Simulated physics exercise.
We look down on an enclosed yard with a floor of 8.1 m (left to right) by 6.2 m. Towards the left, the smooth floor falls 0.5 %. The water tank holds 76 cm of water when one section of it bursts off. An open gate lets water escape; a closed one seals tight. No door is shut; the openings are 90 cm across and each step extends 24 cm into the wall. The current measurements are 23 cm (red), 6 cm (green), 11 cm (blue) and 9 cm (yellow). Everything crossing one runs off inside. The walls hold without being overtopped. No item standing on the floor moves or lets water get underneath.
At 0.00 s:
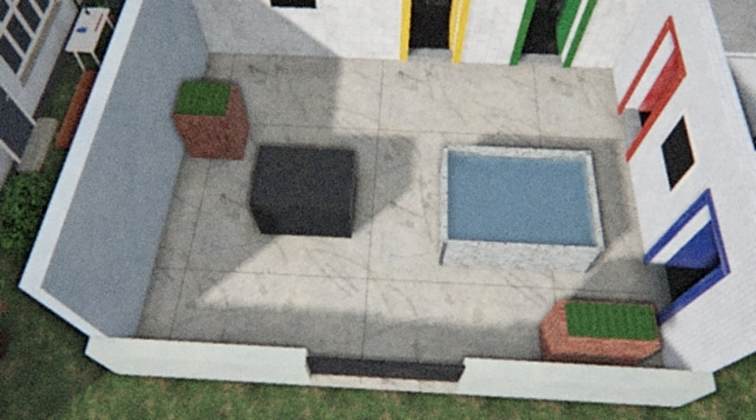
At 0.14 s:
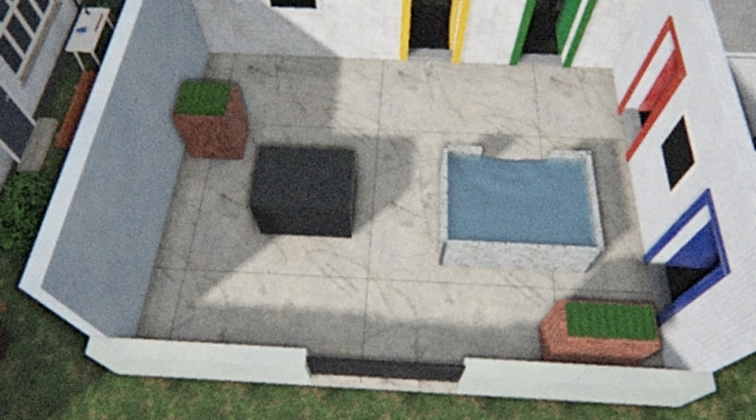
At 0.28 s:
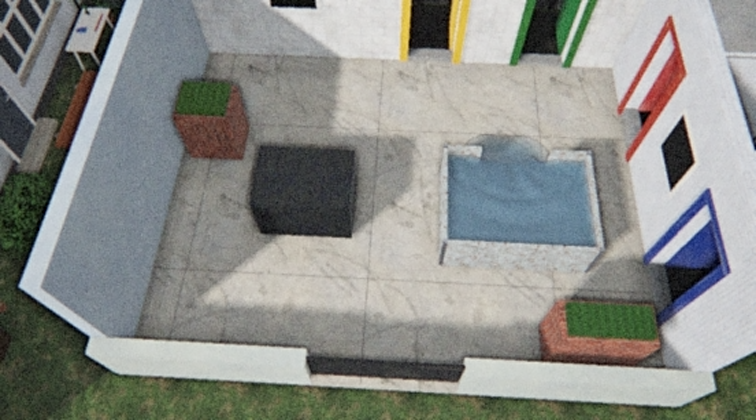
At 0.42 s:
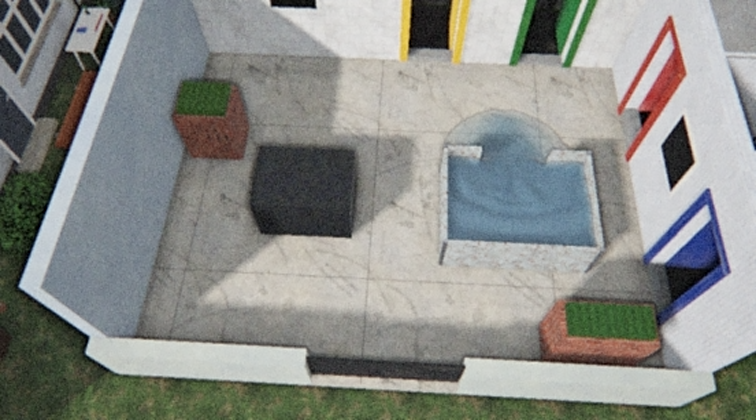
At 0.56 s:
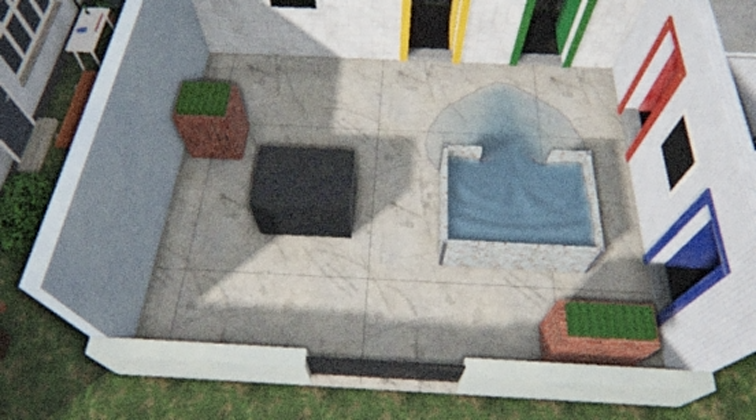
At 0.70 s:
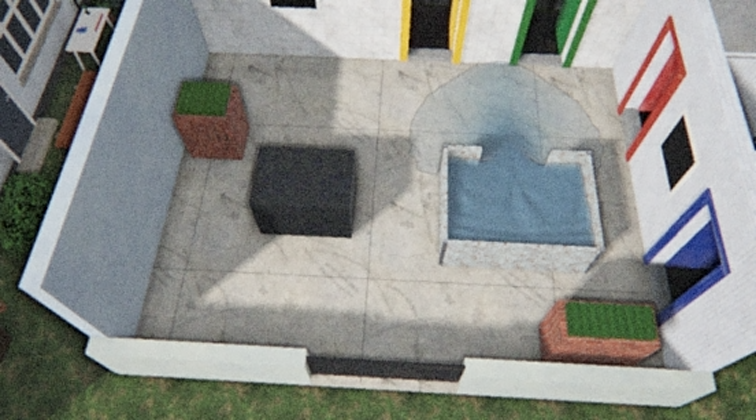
In the video, a raised rectangular tank of still water sits in a walled yard beside a dark block and brick planters; a section of its far side opens, and water pours out, spreading in a widening fan across the floor.
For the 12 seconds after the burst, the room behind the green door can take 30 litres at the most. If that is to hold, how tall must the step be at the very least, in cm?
Close to 27 cm is just enough.
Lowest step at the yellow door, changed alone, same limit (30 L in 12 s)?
At yellow, roughly 19 cm.
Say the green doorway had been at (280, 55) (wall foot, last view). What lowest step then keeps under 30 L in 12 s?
Something near 9.0 cm.
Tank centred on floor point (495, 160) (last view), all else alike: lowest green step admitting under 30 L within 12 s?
Some 29 cm.
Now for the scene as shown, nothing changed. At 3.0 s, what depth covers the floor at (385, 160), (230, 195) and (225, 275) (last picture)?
Roughly 0, 0 and 0 cm, in turn.
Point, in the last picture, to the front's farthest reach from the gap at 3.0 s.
Front tip: Approx. (210, 55) px.
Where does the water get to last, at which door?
Door: Blue.
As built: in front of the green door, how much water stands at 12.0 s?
Depth: Near 6.0 cm.
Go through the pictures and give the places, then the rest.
Still water, 76 cm deep, in the water tank at (519, 198); the green door at (552, 28) is dry, in the first frame.
The front is at a hidden place, 0.4 m from the gap on the far side; 0.3 m2 of floor is wet, 76 cm left at the back, in the second frame.
Water pours out on the far side and has run 0.8 m, to (482, 139); about 13 cm deep outside, 76 cm at the back, in the third frame.
The gap is on the far side, the front 1.4 m out at (491, 113); the back of the water tank holds 72 cm, in the fourth frame.
The gap is on the far side, the front 2.1 m out at (496, 87); the back of the water tank holds 64 cm, in the fifth frame.
The front is at (486, 63), 2.7 m from the gap on the far side; 6.3 m2 of floor is wet, 66 cm left at the back; the green door at (552, 28), 2.8 m from the gap, is still 0.3 m from the nearest water, in the sixth frame.
After 1.4 s water covers 25 % of the floor, deepest (42 cm) near (510, 173); 14 cm at the green door, 63 litres in over its 6 cm step.
After 3.0 s water covers 35 % of the floor, deepest (27 cm) near (510, 173); 21 cm at the green door, 297 litres in over its 6 cm step.
After 12.0 s water covers 95 % of the floor, deepest (10 cm) near (197, 104); 6 cm at the green door, 548 litres in over its 6 cm step.
At the green door as built, the water arrived by 0.8 s and peaked near 26 cm at 2.4 s.
Run again over the same 12 s with other heights there, 77 litres in over 22 cm, 16 litres over 29.5 cm. The limit of 30 litres is kept from about 27 cm up.
